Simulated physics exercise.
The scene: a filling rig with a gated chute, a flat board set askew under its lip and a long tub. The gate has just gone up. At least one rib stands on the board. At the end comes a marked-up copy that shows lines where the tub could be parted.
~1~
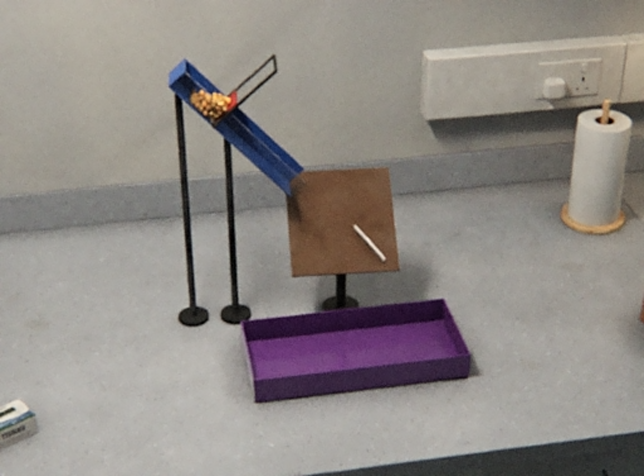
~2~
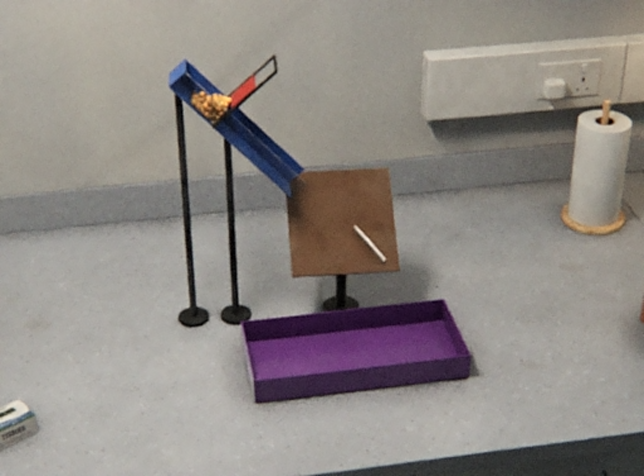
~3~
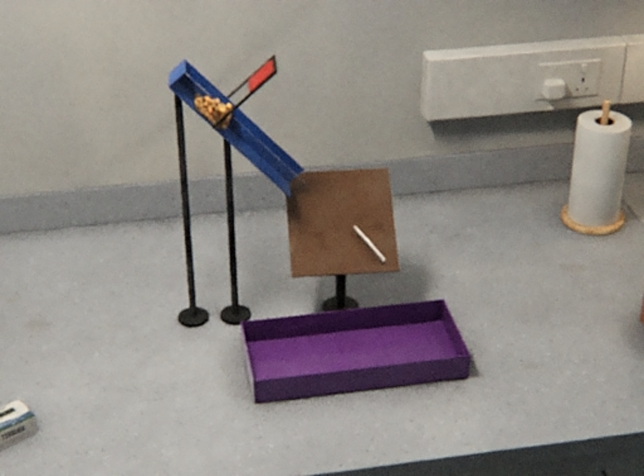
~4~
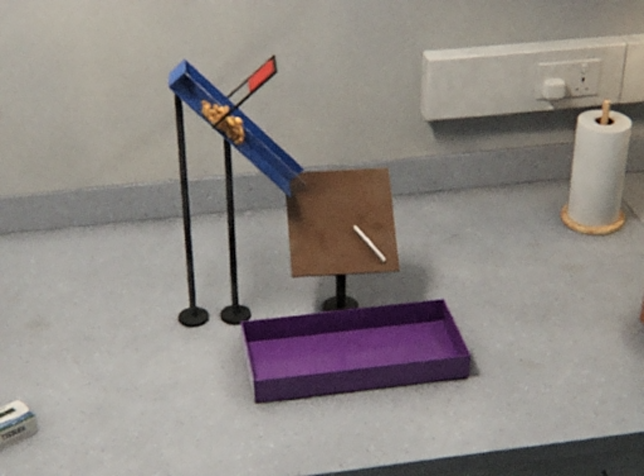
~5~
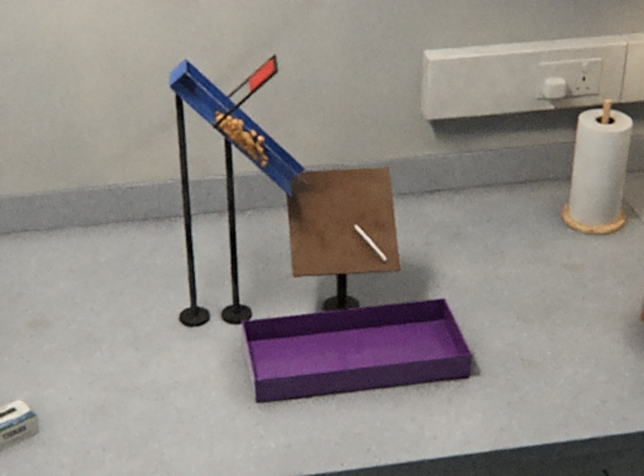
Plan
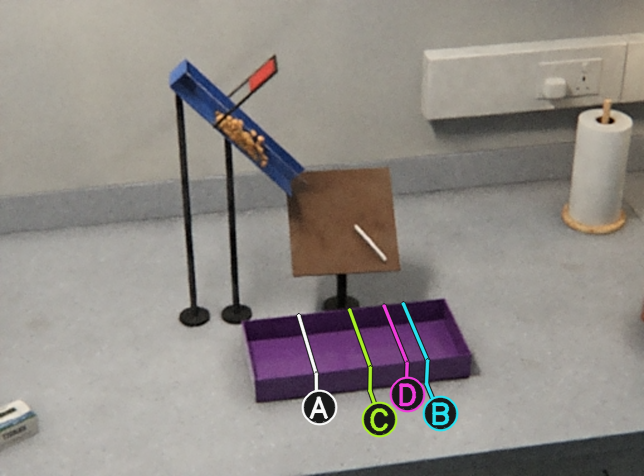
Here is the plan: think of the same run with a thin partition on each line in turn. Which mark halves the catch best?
Line D does it best.
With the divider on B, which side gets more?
Left.
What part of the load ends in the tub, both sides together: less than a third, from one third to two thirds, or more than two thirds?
About that: From one third to two thirds.
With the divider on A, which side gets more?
Right.
On the marked copy, line A crosses the front rim at (316, 373); line B crosses the front rim at (427, 359); line C crosses the front rim at (370, 366); line D crosses the front rim at (406, 362).
With A, of what is caught, a stray few on the left of the divider, nearly all on the right.
With B, of what is caught, nearly all on the left of the divider, a small part on the right.
With C, of what is caught, about a quarter on the left of the divider, most on the right.
With D, of what is caught, about two thirds on the left of the divider, about a third on the right.
